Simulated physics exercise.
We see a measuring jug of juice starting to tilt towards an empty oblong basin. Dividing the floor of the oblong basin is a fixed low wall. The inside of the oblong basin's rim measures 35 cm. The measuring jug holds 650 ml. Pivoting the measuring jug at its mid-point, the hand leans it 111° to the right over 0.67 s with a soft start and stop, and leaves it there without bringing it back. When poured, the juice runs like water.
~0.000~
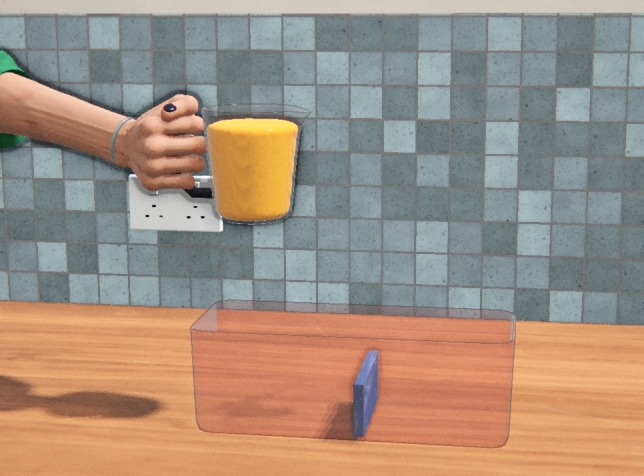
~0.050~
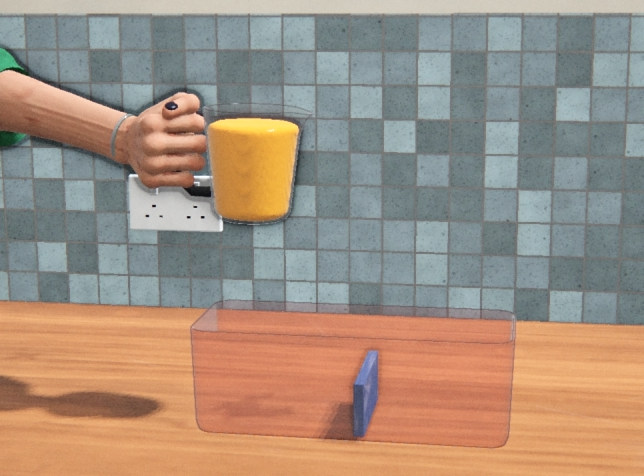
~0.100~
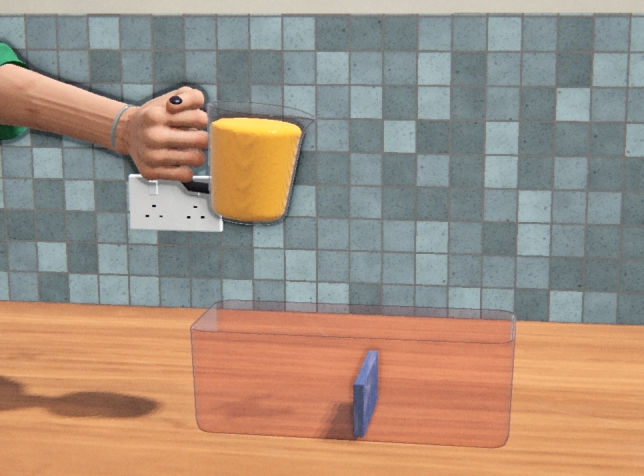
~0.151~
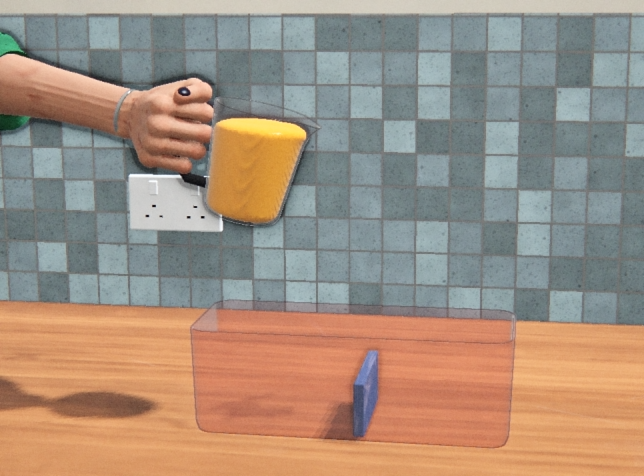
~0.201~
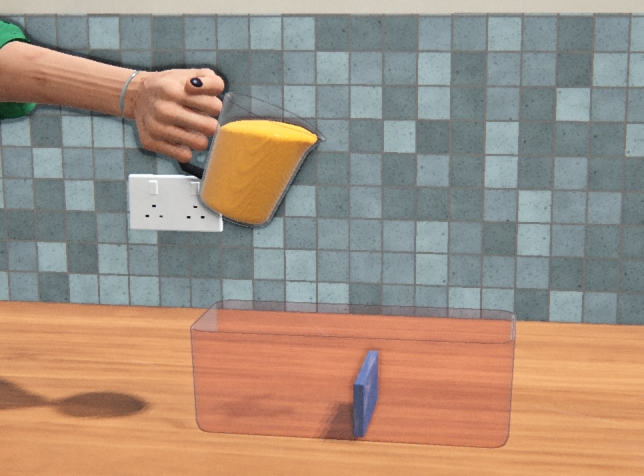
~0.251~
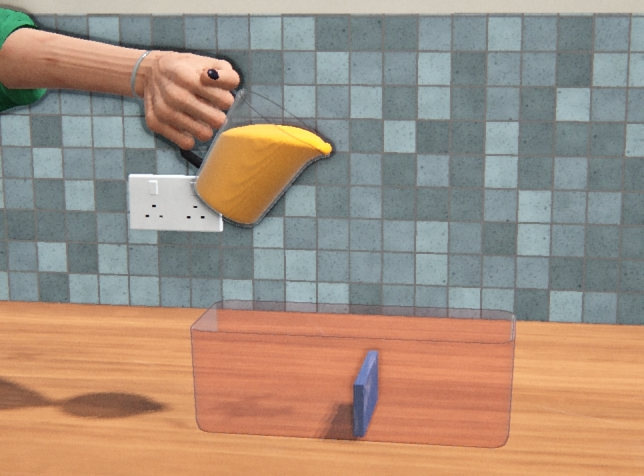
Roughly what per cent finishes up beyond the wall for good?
Roughly 56 per cent.
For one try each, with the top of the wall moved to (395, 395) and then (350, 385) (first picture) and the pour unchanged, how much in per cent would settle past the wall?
In turn about 25 and 90 per cent.
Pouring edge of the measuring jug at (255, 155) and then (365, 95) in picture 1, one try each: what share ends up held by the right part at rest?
The first try gives around 5 percent, the second around 90 percent.
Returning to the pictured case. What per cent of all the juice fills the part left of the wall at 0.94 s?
Reading: Approx. 40 per cent.
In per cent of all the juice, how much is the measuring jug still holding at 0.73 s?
Some 7 per cent.
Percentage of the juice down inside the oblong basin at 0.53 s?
About 18%.
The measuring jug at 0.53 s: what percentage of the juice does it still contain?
50 %.
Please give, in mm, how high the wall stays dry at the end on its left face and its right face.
Left: Roughly 50 mm; right: Roughly 42 mm.
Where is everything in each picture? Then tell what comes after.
It leans 0°; its right rim is at (311, 111); the juice meets the walls at (209, 123) and (298, 125); the oblong basin's rim runs from (203, 316) to (514, 329); the wall's top is at (366, 368), in the first frame.
It leans 2°; its right rim is at (312, 113); the juice meets the walls at (210, 123) and (299, 126), in the second frame.
It leans 6°; its right rim is at (316, 118); the juice meets the walls at (213, 121) and (302, 128), in the third frame.
It leans 13°; its right rim is at (321, 127); the juice meets the walls at (218, 123) and (308, 132), in the fourth frame.
It leans 23°; its right rim is at (327, 139); the juice meets the walls at (220, 130) and (317, 135), in the fifth frame.
It leans 34°; its right rim is at (330, 154); the juice meets the walls at (216, 145) and (320, 142); 1 per cent is over the edge, in the sixth frame.
After 0.53 s the tilt is 99° and 50 per cent is still to pour, 0 is left of the wall and 17 right of it.
After 0.73 s the tilt is 111° and 7 per cent is still to pour, 25 is left of the wall and 50 right of it.
After 0.94 s the tilt is 111° and 0 per cent is still to pour, 41 is left of the wall and 56 right of it.
After 1.17 s the tilt is 111° and 0 per cent is still to pour, 42 is left of the wall and 56 right of it.
In the end 42 per cent lies left of the wall, 56 right of it and 2 outside.
